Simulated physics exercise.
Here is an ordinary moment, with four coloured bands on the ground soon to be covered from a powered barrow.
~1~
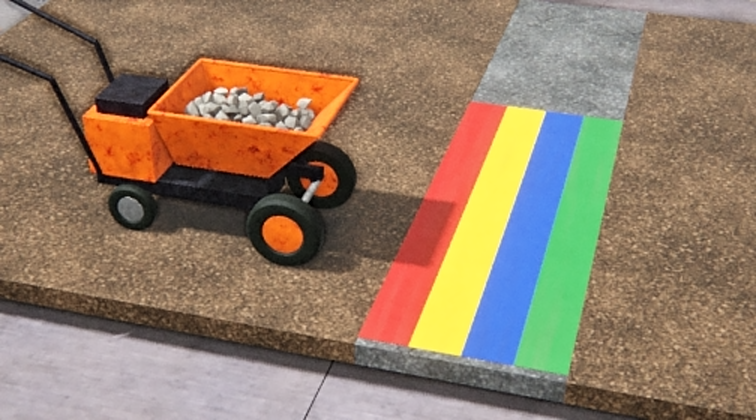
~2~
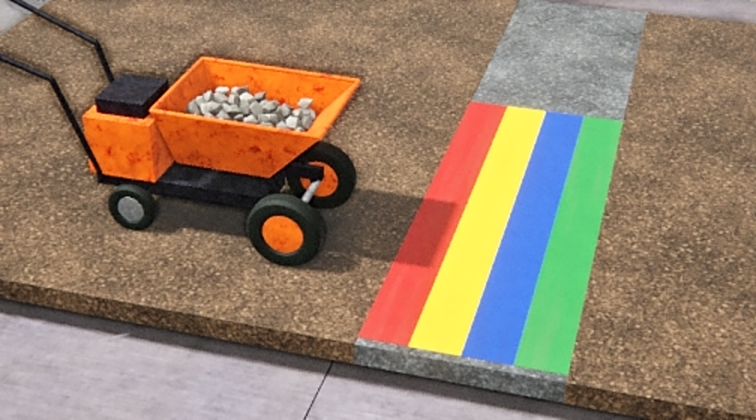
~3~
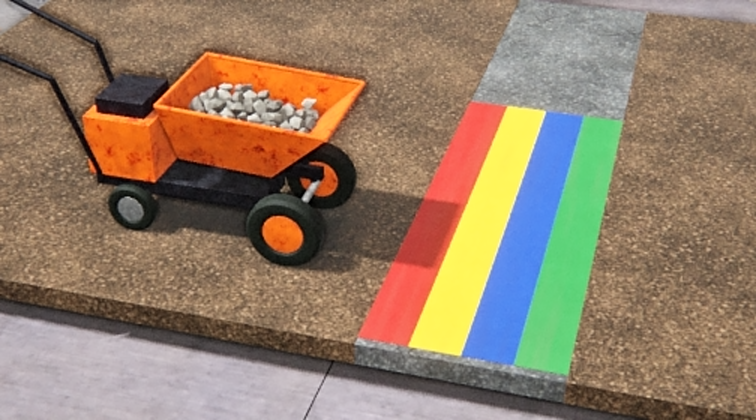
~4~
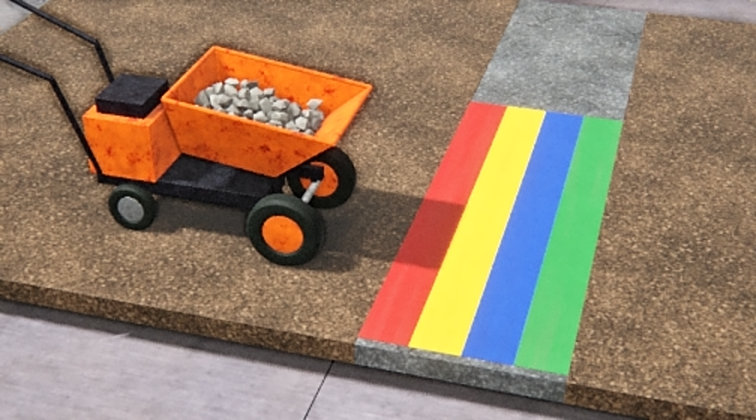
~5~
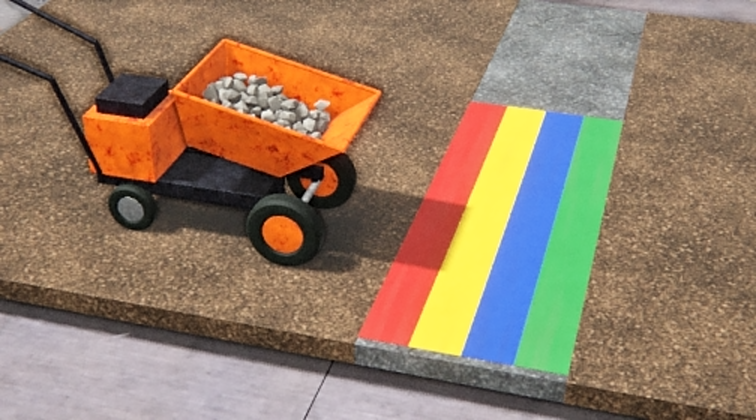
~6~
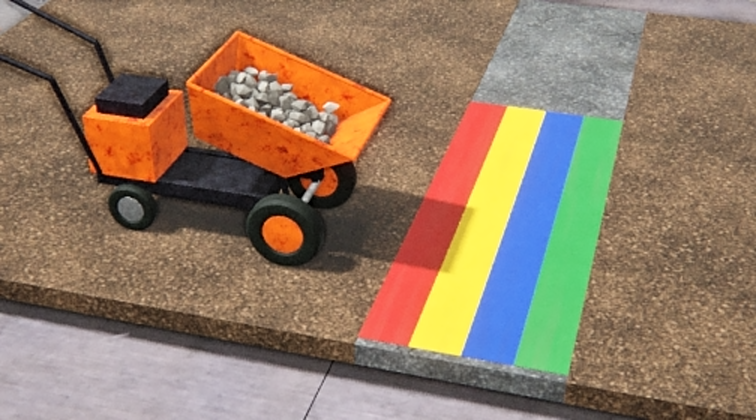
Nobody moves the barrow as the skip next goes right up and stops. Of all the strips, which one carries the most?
I would say the yellow one.
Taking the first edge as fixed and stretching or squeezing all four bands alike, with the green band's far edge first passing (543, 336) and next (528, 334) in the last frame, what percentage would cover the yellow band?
30 % and 30 %, near enough.
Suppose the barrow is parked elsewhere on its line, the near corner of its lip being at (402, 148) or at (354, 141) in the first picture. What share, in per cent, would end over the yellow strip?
Close to 0 in a hundred, and close to 30 in a hundred.
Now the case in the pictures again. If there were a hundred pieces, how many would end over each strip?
Per strip, roughly: Red 25, yellow 35, blue 25, green 5.
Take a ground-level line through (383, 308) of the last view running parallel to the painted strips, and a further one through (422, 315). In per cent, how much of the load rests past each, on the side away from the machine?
Respectively 90 and 70 %.
Soon after the last picture, skip tipped steeply; all in the skip.
A little later, skip tipped right over; about two thirds in the skip; about a quarter over the red strip; about a quarter over the yellow strip.
Later still, skip tipped right over; a small part in the skip; about a quarter over the red strip; about a third over the yellow strip; about a quarter over the blue strip; a small part over the green strip; a stray few off the paint.
At rest, skip tipped right over; a small part in the skip; about a quarter over the red strip; about a third over the yellow strip; about a quarter over the blue strip; a small part over the green strip; a stray few off the paint.
